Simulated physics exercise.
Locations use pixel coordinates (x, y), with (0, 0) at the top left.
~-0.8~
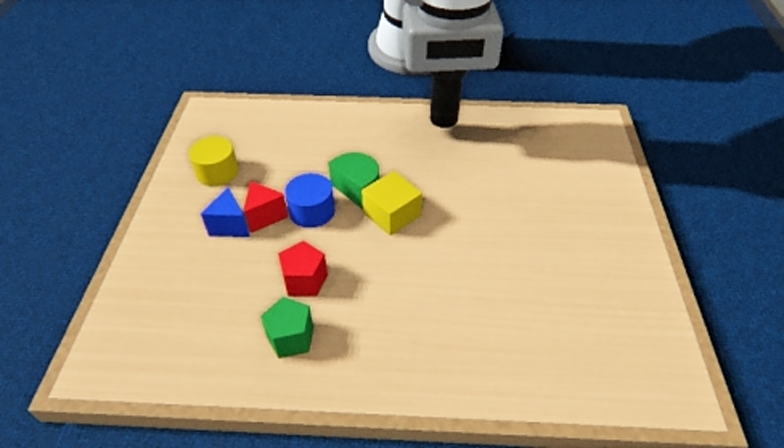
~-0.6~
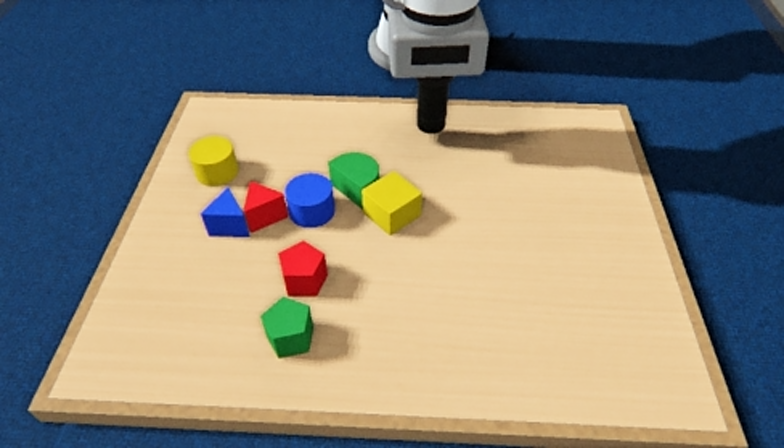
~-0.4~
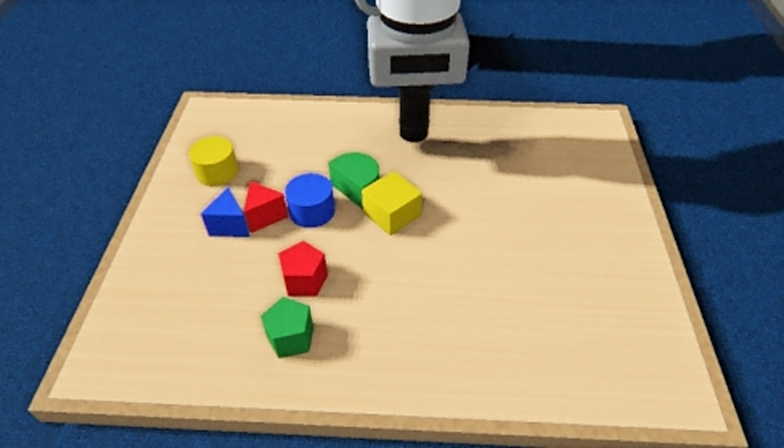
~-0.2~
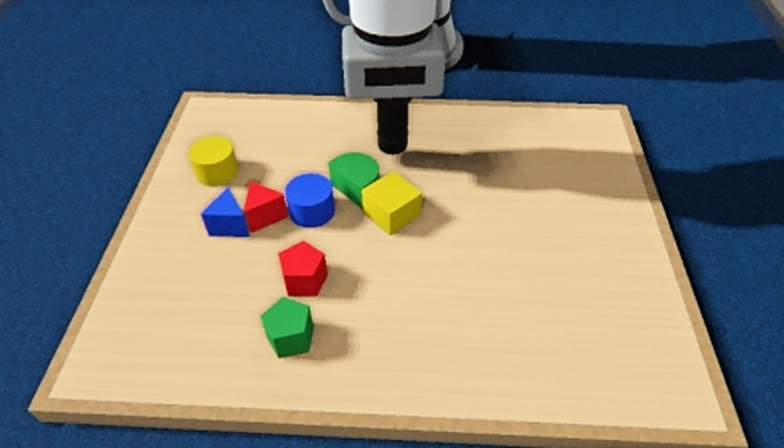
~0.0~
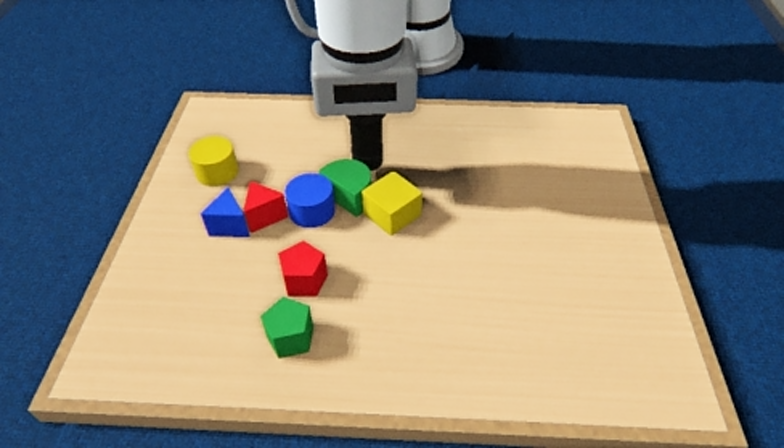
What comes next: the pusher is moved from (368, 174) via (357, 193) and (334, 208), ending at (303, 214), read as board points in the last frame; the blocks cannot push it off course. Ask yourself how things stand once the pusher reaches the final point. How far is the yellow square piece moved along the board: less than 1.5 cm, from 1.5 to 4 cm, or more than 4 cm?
Displaced less than 1.5 cm.
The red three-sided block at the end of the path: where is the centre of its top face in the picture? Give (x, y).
The centre of its top face lies at (222, 222).
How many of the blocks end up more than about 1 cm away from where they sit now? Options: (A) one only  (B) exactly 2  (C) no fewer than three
Letter C.
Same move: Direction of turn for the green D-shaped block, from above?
Turns anticlockwise.
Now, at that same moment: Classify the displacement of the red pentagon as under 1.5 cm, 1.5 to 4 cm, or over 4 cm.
Travel: Within 1.5 cm.
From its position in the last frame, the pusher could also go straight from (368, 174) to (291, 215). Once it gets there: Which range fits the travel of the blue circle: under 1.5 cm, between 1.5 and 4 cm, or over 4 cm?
My answer is that it shifts over 4 cm.
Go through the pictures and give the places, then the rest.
In the first picture, tip of the pusher at (444, 120), middles of tops, red three-sided block at (260, 195), red pentagon at (300, 259), blue circle at (309, 189), green D-shaped block at (357, 166), yellow square piece at (392, 191).
In the second picture, pusher at (431, 126), nothing pushed.
In the third picture, pusher at (414, 134), nothing pushed.
In the fourth picture, pusher at (393, 146), nothing pushed.
In the fifth picture, pusher at (368, 162), red three-sided block at (260, 195), red pentagon at (300, 259), blue circle at (309, 189), green D-shaped block at (348, 174), yellow square piece at (392, 191).
On the path given first. Halfway along, pusher at (345, 191); red three-sided block at (233, 209), turned 35° clockwise; blue circle at (277, 215); green D-shaped block at (320, 202).
At the end, pusher at (301, 203); red three-sided block at (222, 222), turned 85° clockwise; red pentagon unmoved; blue circle at (246, 247); green D-shaped block at (286, 220), turned 25° anticlockwise; yellow square piece unmoved.
